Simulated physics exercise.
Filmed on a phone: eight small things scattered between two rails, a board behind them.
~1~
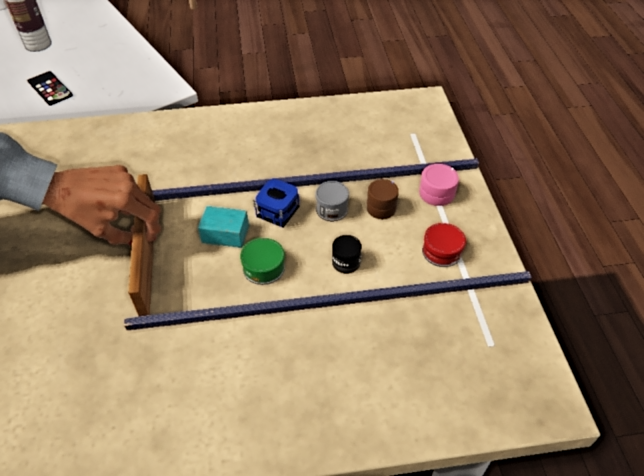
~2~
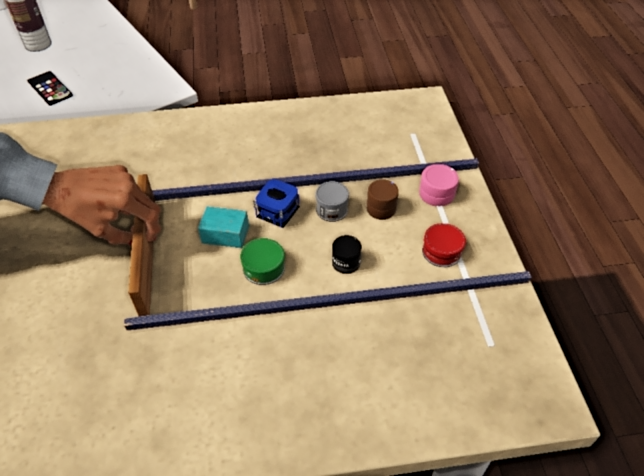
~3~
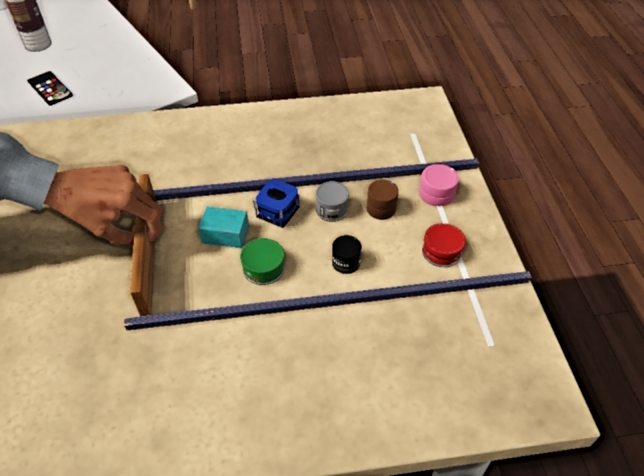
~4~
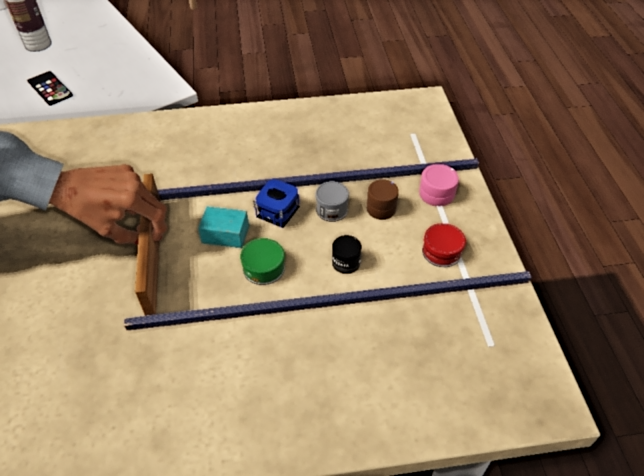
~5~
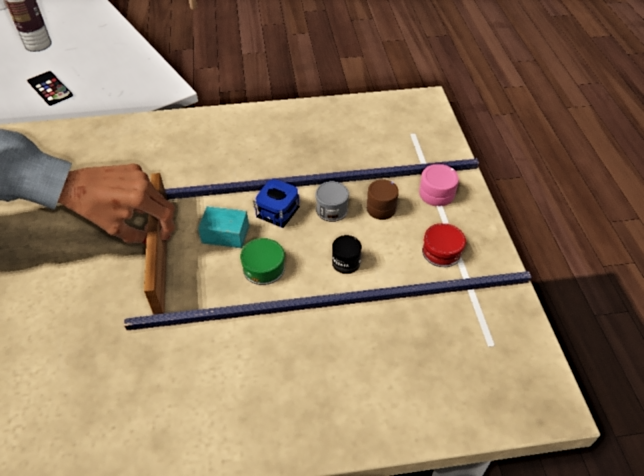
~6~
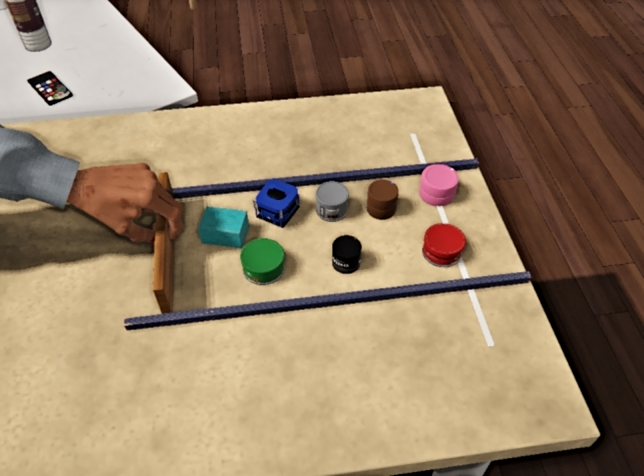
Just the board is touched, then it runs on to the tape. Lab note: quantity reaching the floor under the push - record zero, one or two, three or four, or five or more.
I predict one or two come down off the table.
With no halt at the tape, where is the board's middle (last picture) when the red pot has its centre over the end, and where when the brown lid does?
Estimated middle: (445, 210), and (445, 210) for the other.
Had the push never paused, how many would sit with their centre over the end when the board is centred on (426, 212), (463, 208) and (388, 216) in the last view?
1; 4; 0.
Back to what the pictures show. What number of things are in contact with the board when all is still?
My count gives 4.
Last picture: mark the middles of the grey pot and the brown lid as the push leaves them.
In the last picture the first middle sits at (479, 174) and the other at (498, 198).
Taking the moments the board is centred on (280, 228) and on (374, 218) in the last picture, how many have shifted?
Note: First position 4; second position 8.
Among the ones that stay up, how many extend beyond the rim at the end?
Things overhanging at the end: 3.
A little later, none off yet; pink lid at rest near (439, 185); red pot at rest near (443, 245); brown lid at rest near (382, 200).
When it is over, the number that fall off is one or two; down, pink lid.
